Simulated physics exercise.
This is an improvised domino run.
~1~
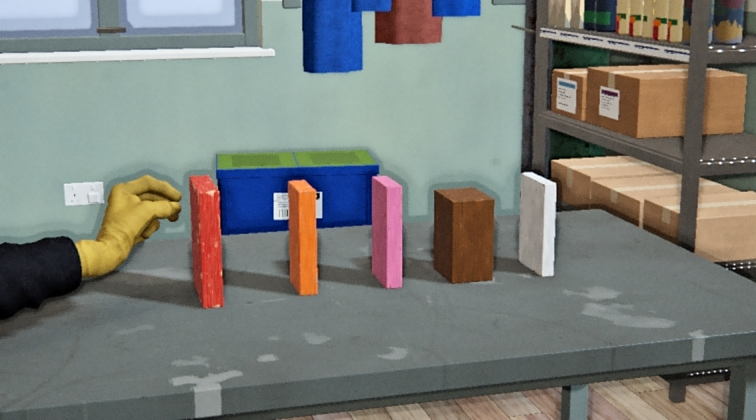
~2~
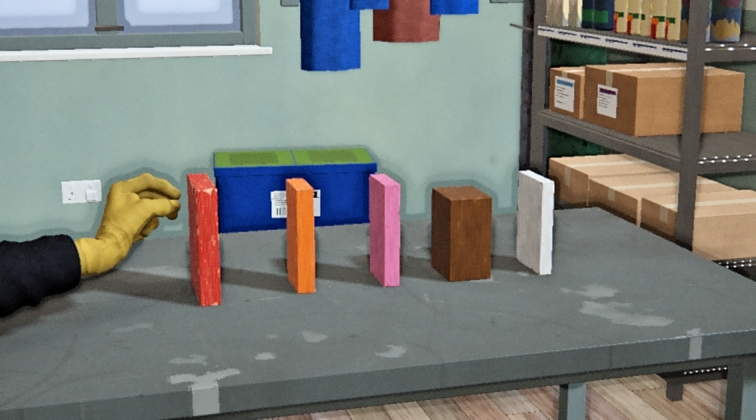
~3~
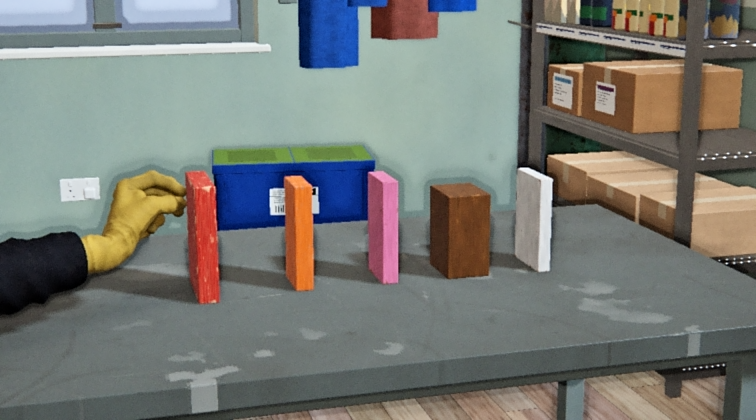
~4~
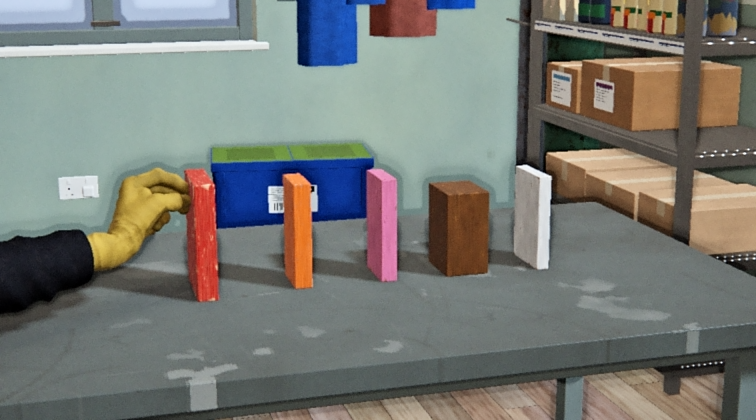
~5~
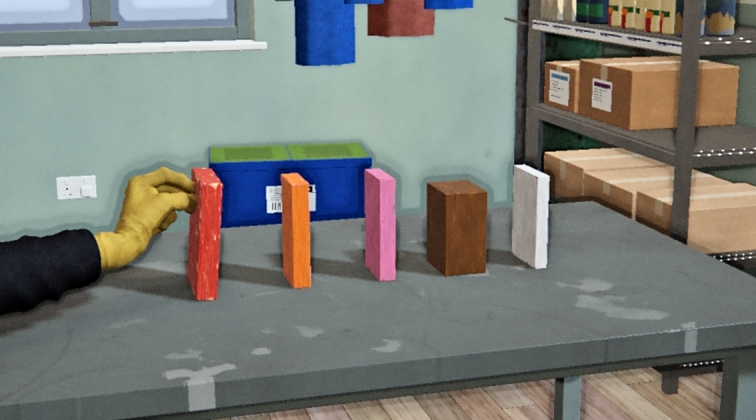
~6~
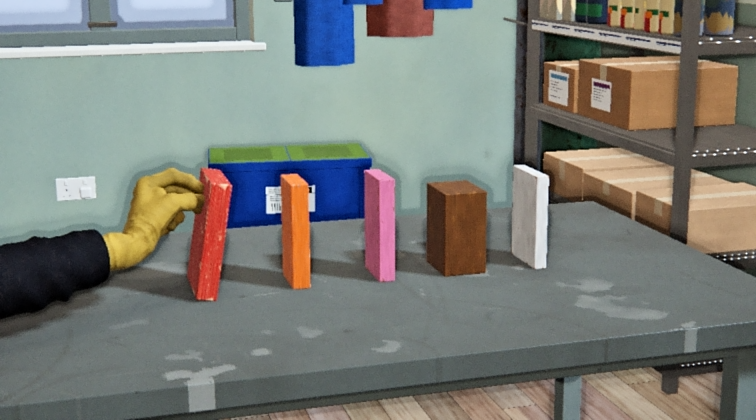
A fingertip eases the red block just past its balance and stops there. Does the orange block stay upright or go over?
The orange block falls over.
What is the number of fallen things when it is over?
3 of them.
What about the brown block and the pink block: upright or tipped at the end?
The brown block keeps standing; the pink block tips over.
Then, 0.40 s later than the last frame, red block 64° over; orange block tilted by 26° near (319, 231).
Then, 0.50 s later than the last frame, red block 77° over; orange block tilted by 61° near (346, 245); pink block tilted by 26°.
Then, 0.70 s later than the last frame, red block 80° over; orange block on its side near (354, 268); pink block tilted by 21°; brown block tilted by 12°.
Then, 1.30 s later than the last frame, red block 80° over; orange block on its side near (354, 268); pink block tilted by 29°.
When it is over, lying over on the table, orange block and pink block; brown block as before. End places, in pixels of the last picture, orange block near (354, 268).
